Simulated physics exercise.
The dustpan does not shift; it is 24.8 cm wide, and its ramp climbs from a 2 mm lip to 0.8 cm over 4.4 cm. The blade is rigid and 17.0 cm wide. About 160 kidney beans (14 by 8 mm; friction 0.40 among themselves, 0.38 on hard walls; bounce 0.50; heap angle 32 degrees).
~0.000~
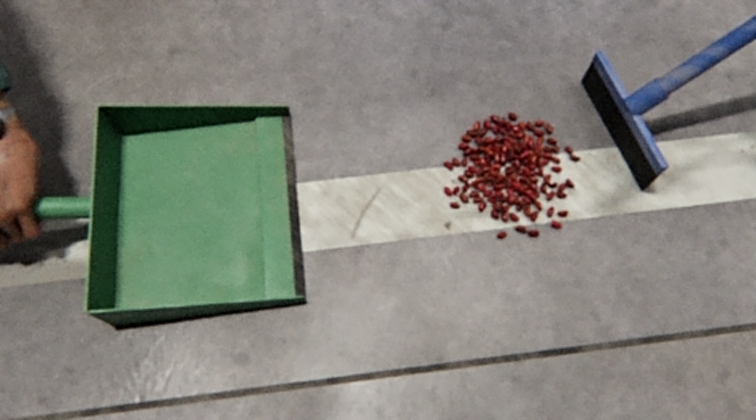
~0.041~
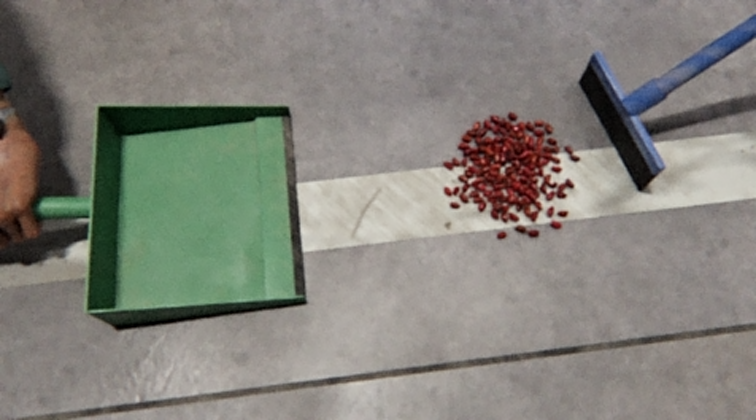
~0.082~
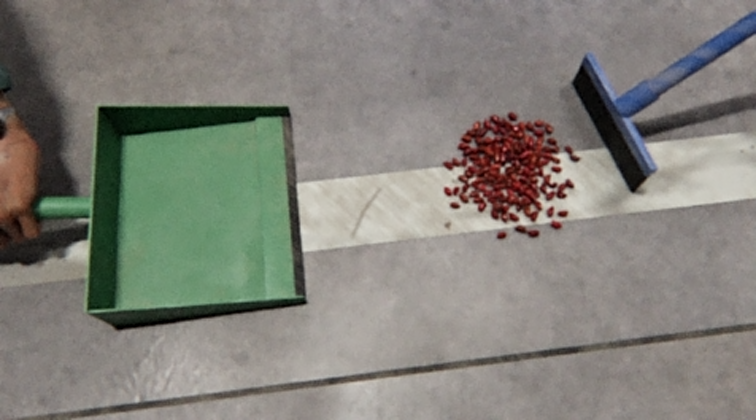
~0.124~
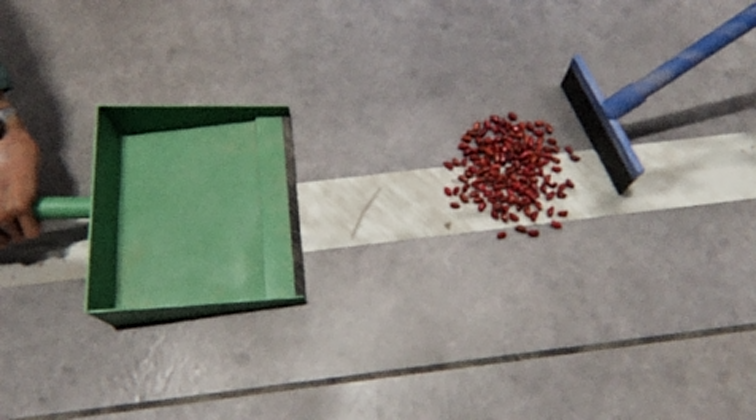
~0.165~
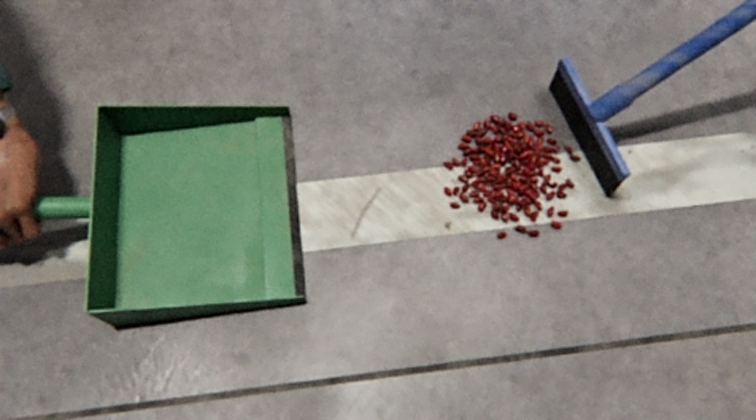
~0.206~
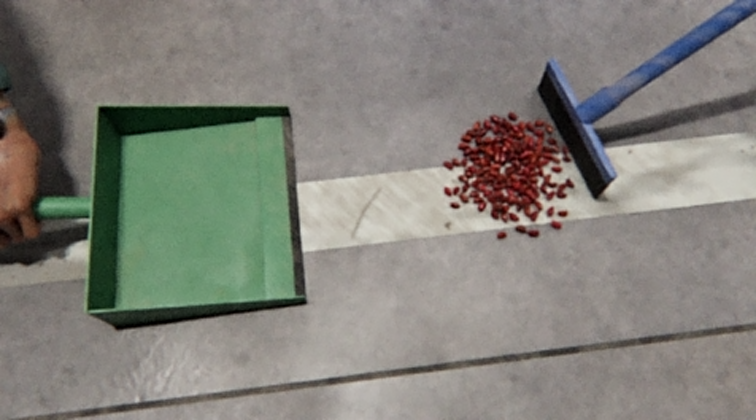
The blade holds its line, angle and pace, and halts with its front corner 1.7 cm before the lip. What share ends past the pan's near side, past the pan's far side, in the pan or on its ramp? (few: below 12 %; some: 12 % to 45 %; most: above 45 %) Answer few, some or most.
Near side: Few, far side: Few, pan: Some.
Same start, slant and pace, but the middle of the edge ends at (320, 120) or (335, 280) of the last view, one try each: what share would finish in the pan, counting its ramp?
Some 0 and 15 per cent.
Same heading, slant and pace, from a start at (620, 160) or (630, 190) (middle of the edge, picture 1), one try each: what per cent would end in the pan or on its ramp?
About 25 and 25 per cent.
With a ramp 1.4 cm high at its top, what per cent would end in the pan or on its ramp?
In that case some 20 per cent.
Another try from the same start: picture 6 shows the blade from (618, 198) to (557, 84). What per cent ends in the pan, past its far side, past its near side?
Pan 10, far 0, near 35.
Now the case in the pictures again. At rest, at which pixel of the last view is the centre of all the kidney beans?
Around (312, 213).
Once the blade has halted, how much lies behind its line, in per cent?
About 25 per cent.
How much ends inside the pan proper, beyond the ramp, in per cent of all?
Some 0 per cent.
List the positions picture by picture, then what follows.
In the first frame, blade from (660, 169) to (597, 59), moved 0.0 cm, 0 of the pieces shifted so far; middle of the pieces at (511, 170); pan at (192, 215).
In the second frame, blade from (657, 170) to (595, 59), moved 0.3 cm, 0 of the pieces shifted so far; middle of the pieces at (511, 170).
In the third frame, blade from (649, 171) to (587, 61), moved 1.3 cm, 0 of the pieces shifted so far; middle of the pieces at (511, 170).
In the fourth frame, blade from (636, 174) to (575, 63), moved 2.9 cm, 0 of the pieces shifted so far; middle of the pieces at (511, 170).
In the fifth frame, blade from (623, 176) to (563, 65), moved 4.5 cm, 0 of the pieces shifted so far; middle of the pieces at (511, 170).
In the sixth frame, blade from (610, 179) to (550, 67), moved 6.1 cm, 2 of the pieces shifted so far; middle of the pieces at (511, 170); pan at (192, 215). The blade's pace is about 0.39 m/s, heading 4 degrees towards the viewer's side.
After 0.59 s, middle of the blade 20 cm from the lip; 0 % over the lip, far side 0 %, near side 0 %.
After 0.84 s, middle of the blade 10 cm from the lip; 0 % over the lip, far side 0 %, near side 0 %.
After 1.20 s, middle of the blade 3 cm from the lip; 20 % over the lip, far side 0 %, near side 5 %.
By 2.1 s all is still; near side 5 %, far side 0 %, pan 20 %, in front of the lip or behind the blade 70 %.
